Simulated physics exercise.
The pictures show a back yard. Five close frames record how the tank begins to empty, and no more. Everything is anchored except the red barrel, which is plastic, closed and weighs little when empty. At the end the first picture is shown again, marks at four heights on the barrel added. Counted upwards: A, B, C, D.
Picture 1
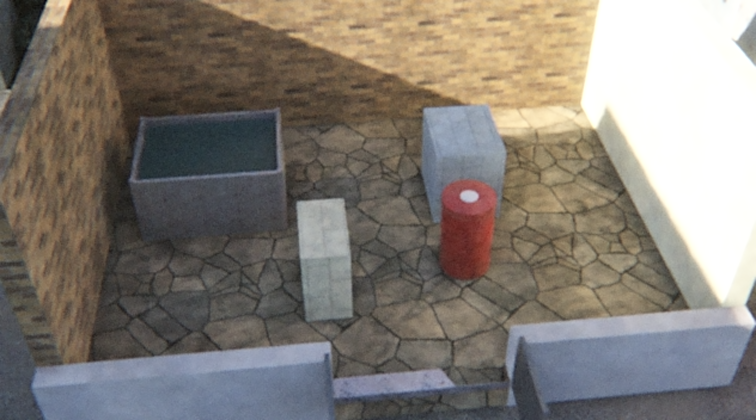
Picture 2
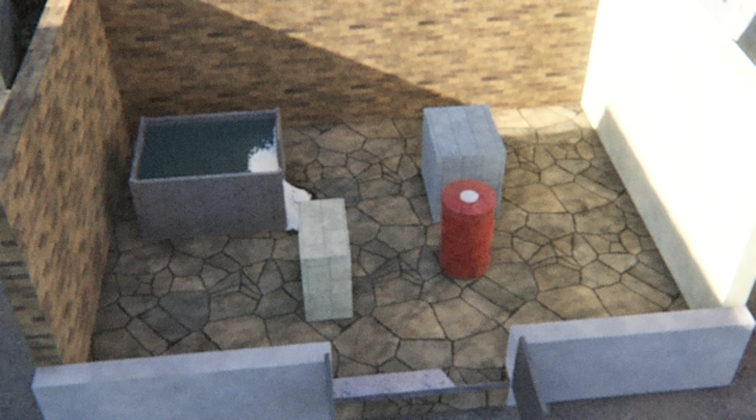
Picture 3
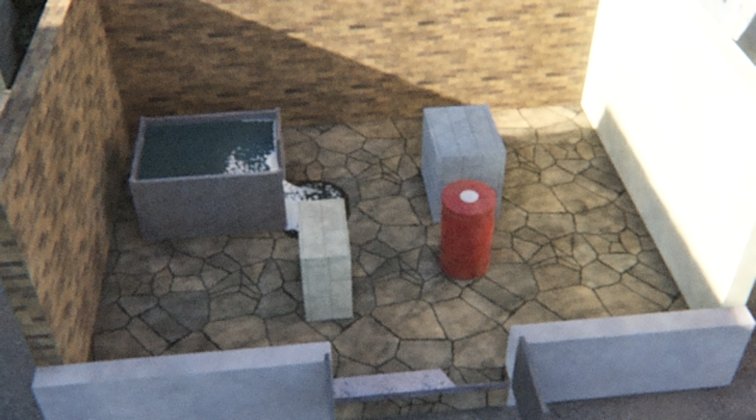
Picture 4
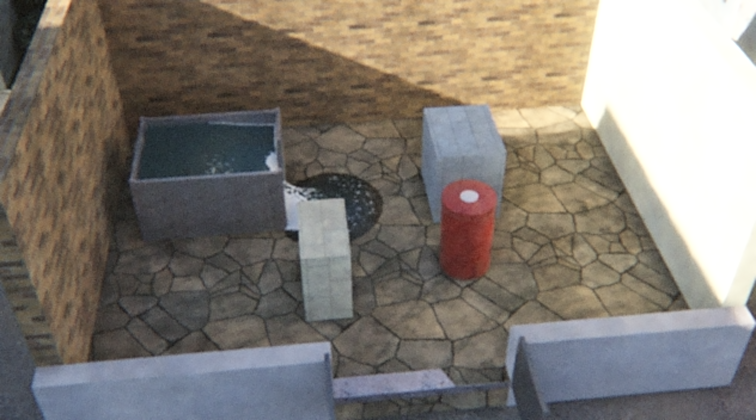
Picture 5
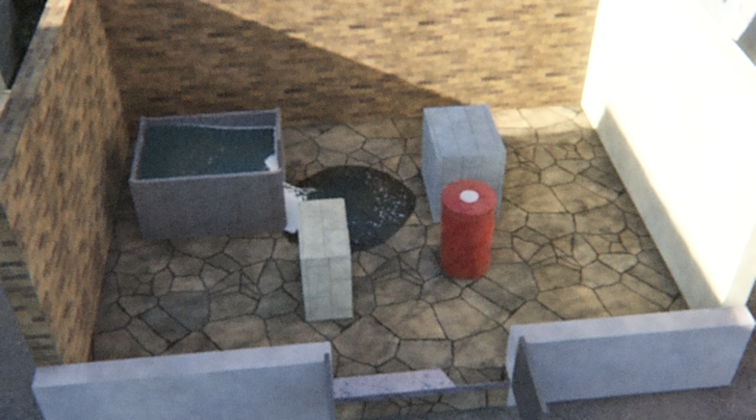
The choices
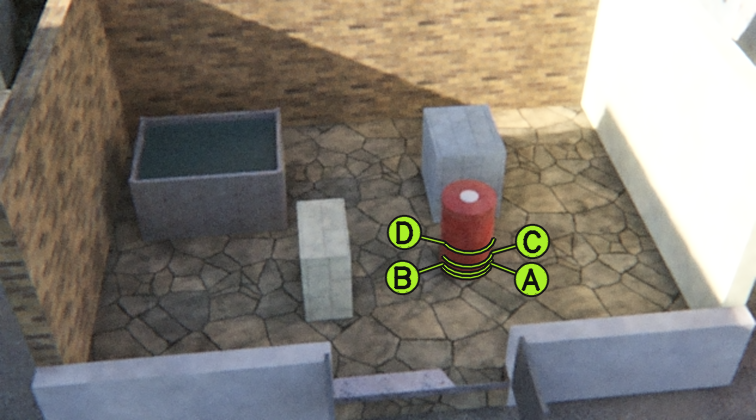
The clip opens on a walled back yard with a full tank at the left, a pale block, a grey block and a red barrel standing on stone paving. White, foaming water pours from the tank's right side, and a dark puddle appears behind the pale block and widens rightward across the paving.
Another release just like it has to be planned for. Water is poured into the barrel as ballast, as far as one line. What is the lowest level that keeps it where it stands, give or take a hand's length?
I would pick level D.
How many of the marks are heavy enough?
One of them.
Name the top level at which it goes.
It is C.
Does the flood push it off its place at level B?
Yes.
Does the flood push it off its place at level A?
Yes, that goes wrong.
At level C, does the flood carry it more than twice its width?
No.
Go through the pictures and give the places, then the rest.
Lid of the red barrel at (470, 196); tank full, its middle at (210, 150); open gate at (421, 337).
Water covers 1 % of the ground, mostly out of sight from here.
Water covers 3 % of the ground, mostly out of sight from here.
Water covers 5 % of the ground, mostly out of sight from here.
Lid of the red barrel at (470, 196); water covers 7 % of the ground and is seen nearest the barrel at (389, 229).
On the marked copy, A at (470, 277); B at (470, 273); C at (471, 266); D at (472, 253); from the bottom up A, B, C, D.
For level A, it is pushed about 4 times its own width away.
For level B, it is pushed about 3 times its own width away.
For level C, it is pushed about its own width away.
For level D, it does not move.
